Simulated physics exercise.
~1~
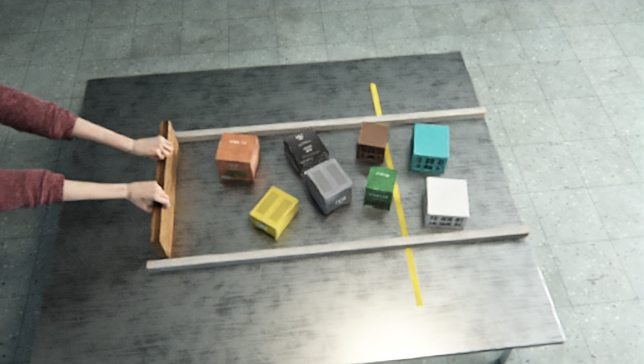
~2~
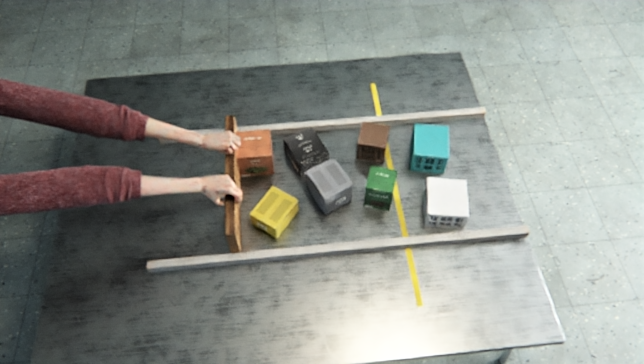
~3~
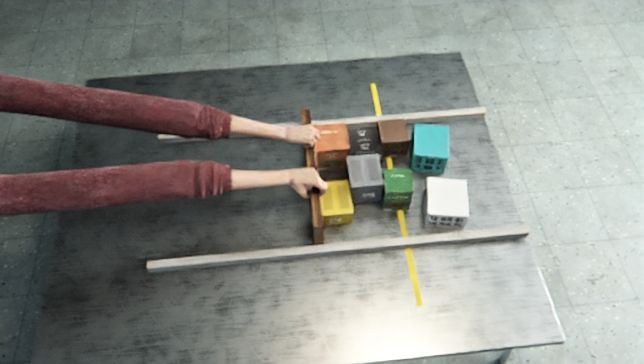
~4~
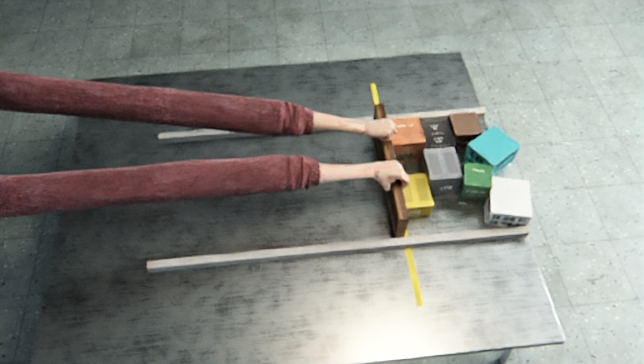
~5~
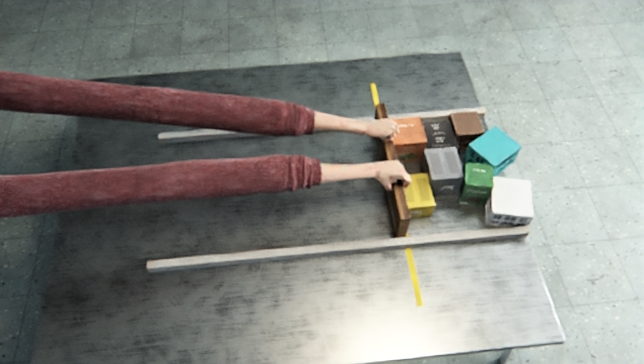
Two hands in dark red sleeves hold an upright wooden plank at the left of a dark metal table, seen from above, between two pale rails. Ahead of it sit eight boxes, orange, yellow, black, grey, brown, green, turquoise and white, around a yellow tape strip. The hands push the plank right, first reaching the orange box. The plank then gathers the yellow, black and grey boxes, closing them up against the brown and green ones. The whole cluster slides on toward the right edge, the turquoise box turning. The plank halts at the tape, and all eight boxes remain on the table.
